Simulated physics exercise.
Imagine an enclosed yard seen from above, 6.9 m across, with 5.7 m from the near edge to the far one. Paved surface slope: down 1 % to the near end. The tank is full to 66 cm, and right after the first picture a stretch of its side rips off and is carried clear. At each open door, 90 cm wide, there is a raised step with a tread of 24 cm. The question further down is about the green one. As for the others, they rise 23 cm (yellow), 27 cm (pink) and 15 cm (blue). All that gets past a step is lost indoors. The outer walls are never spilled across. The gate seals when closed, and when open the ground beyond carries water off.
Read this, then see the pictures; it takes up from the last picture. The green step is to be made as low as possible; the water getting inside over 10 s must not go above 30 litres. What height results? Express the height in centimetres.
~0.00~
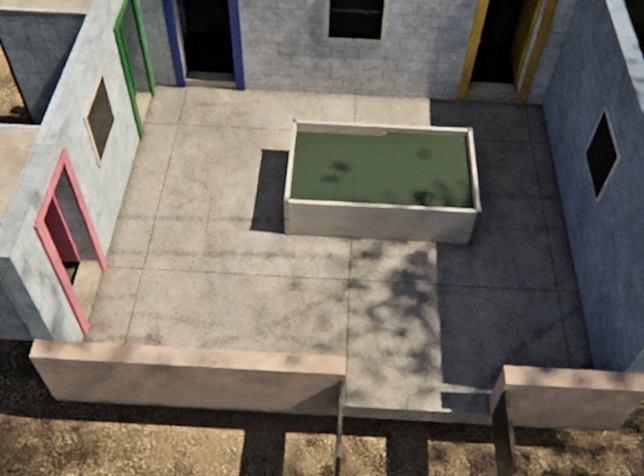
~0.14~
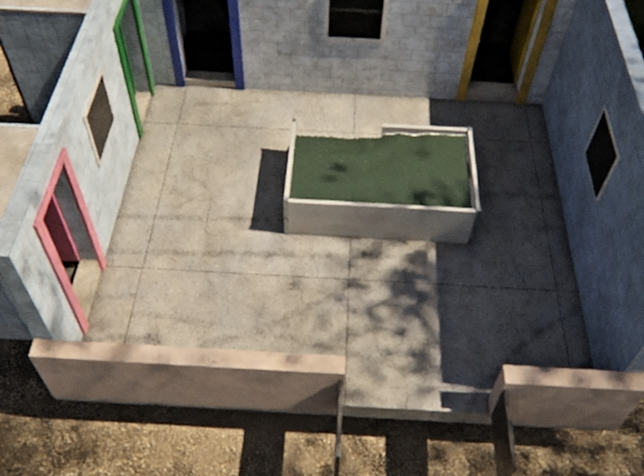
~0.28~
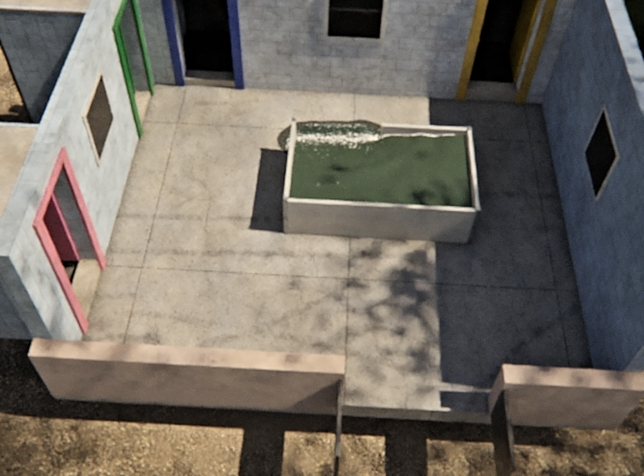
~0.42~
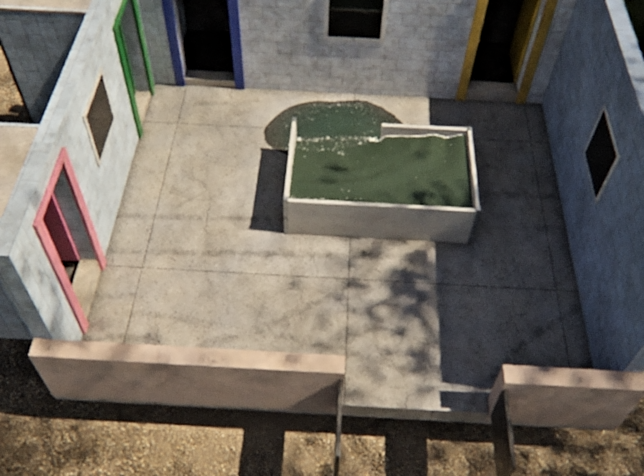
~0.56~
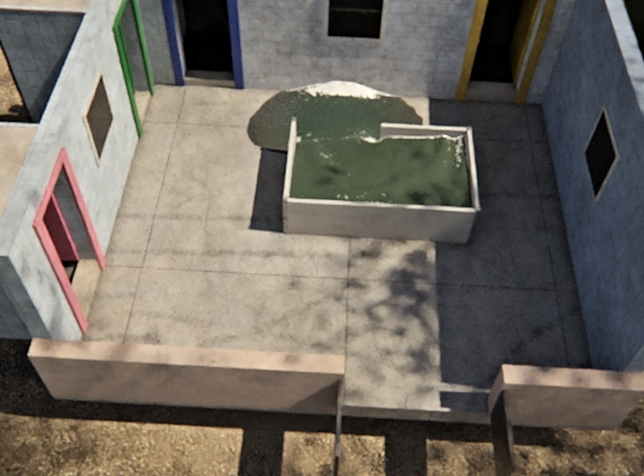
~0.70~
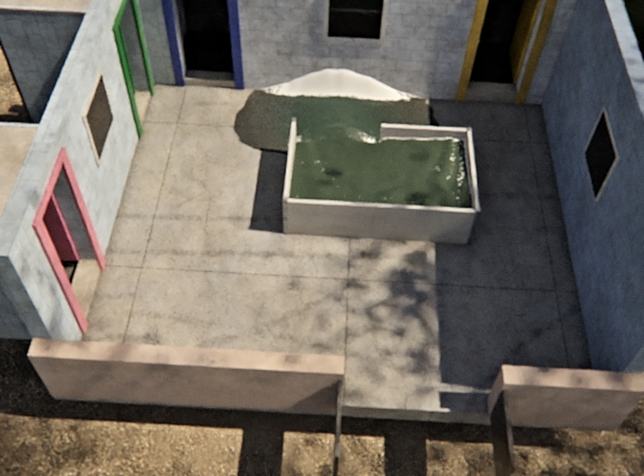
It would have to be roughly 26 cm high.
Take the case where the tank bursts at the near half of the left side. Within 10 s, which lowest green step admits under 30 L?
Some 10.0 cm.
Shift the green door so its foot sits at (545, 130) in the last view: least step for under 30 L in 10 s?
Close to 17 cm at the least.
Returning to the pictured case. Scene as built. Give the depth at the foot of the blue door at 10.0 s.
Lab note: Depth approx. 6.5 cm.
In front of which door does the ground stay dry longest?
The pink door.
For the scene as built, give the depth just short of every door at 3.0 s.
Centimetres: Yellow = 6, pink = 0, green = 28, blue = 13.
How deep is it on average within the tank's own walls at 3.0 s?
The average depth is some 26 cm.
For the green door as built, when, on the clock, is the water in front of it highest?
It peaks around 2.4 s.
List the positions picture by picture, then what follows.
In the first frame, the tank at (382, 167) is whole and still, 66 cm deep; the green door at (136, 68) is dry.
In the second frame, the front is at a hidden place, 0.3 m from the gap on the far side; 0.3 m2 of floor is wet, 66 cm left at the back.
In the third frame, the gap is on the far side, the front 0.8 m out at a hidden place; the back of the tank holds 66 cm.
In the fourth frame, water pours out on the far side and has run 1.3 m, to (336, 104); about 9 cm deep outside, 65 cm at the back.
In the fifth frame, the gap is on the far side, the front 1.5 m out at (289, 92); the back of the tank holds 58 cm.
In the sixth frame, the gap is on the far side, the front 1.7 m out at (421, 100); the back of the tank holds 55 cm; 1.8 m in a straight line remain to the green door at (135, 67).
After 1.4 s water covers 15 % of the floor, deepest (46 cm) near (325, 104); it has not reached the green door.
After 3.0 s water covers 40 % of the floor, deepest (30 cm) near (336, 104); 28 cm at the green door, 138 litres in over its 10 cm step.
After 10.0 s water covers 95 % of the floor, deepest (12 cm) near (72, 372); 7 cm at the green door, 308 litres in over its 10 cm step.
At the green door as built, the water arrived by 1.7 s and peaked near 30 cm at 2.4 s.
Run again over the same 10 s with other heights there, 66 litres in over 22 cm, 14 litres over 29.5 cm. The limit of 30 litres is kept from about 26 cm up.
